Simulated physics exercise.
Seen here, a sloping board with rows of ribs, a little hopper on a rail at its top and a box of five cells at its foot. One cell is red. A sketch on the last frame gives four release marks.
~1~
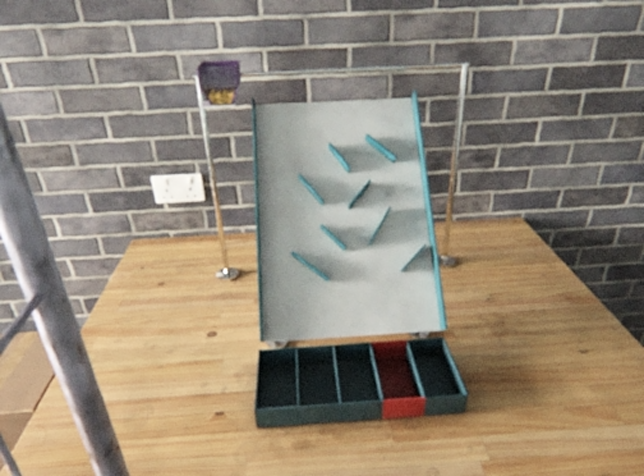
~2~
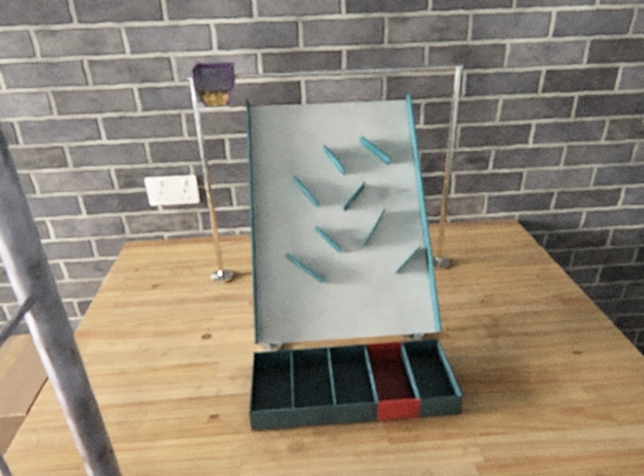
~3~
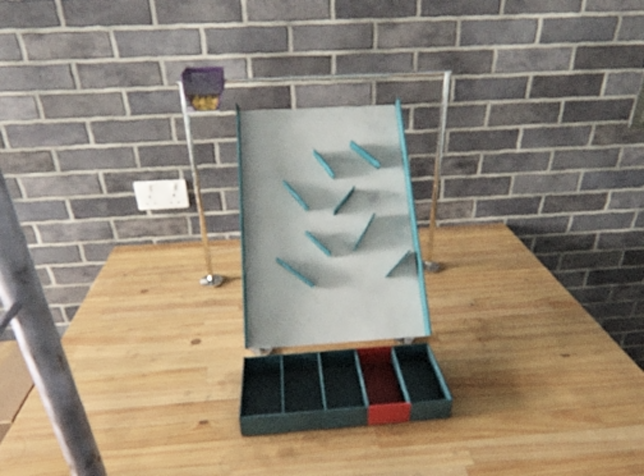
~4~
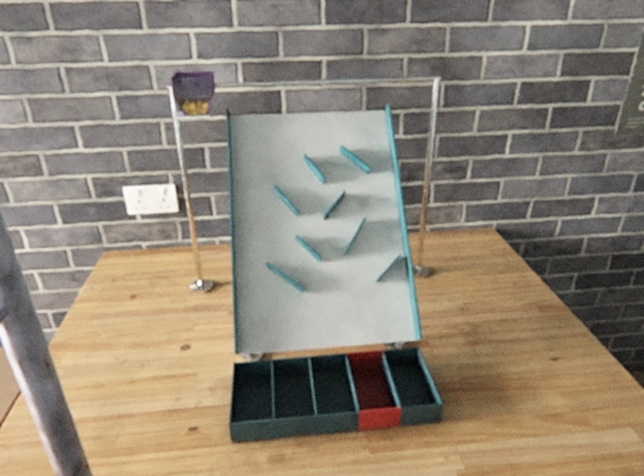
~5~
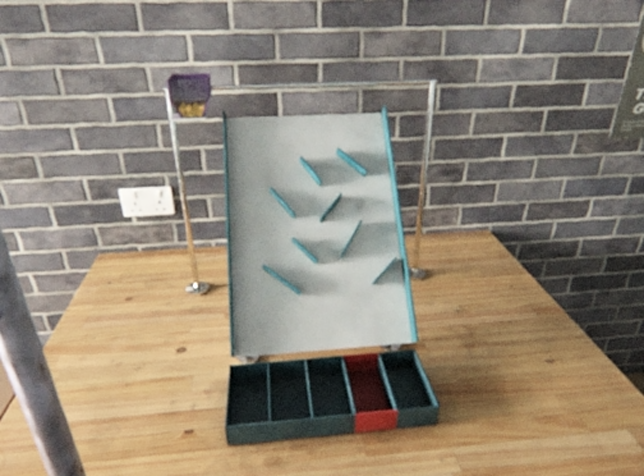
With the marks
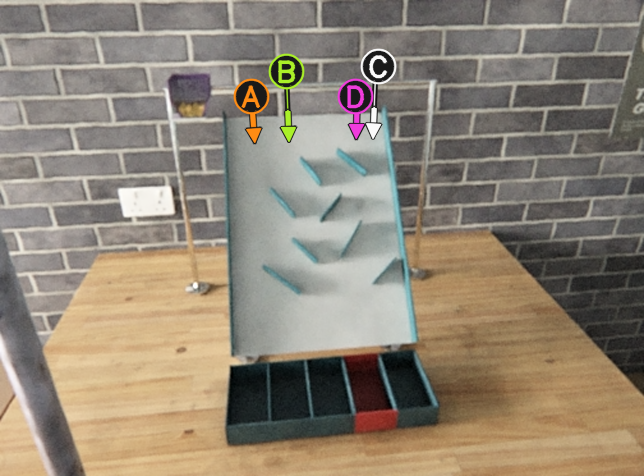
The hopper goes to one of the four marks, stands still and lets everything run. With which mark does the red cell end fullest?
Use mark B.
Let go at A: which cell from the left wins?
It is the first one.
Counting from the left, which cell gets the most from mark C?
It is the third one.
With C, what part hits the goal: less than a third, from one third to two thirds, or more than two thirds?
Less than a third.
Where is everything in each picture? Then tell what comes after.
The first picture shows hopper (222, 95), puffed corn balls, door shut.
The second picture shows ribs (324, 145) to (344, 170), (361, 136) to (391, 159), (294, 176) to (318, 203).
The third picture shows ribs (335, 211) to (355, 186), (306, 230) to (330, 253), (355, 248) to (375, 213).
The fourth picture shows ribs (267, 263) to (305, 290), (378, 280) to (400, 255).
The fifth picture shows red cell (376, 420), number 4 of 5 from the left.
On the marked copy, mark A meets the board at (254, 137); mark B meets the board at (288, 136); mark C meets the board at (373, 133); mark D meets the board at (356, 133).
With A, roughly a quarter in the red cell, roughly two thirds in other cells, just a few outside the box.
With B, the larger part in the red cell, roughly a quarter in other cells.
With C, about a tenth in the red cell, the larger part in other cells, about a tenth outside the box.
With D, roughly a quarter in the red cell, roughly two thirds in other cells.
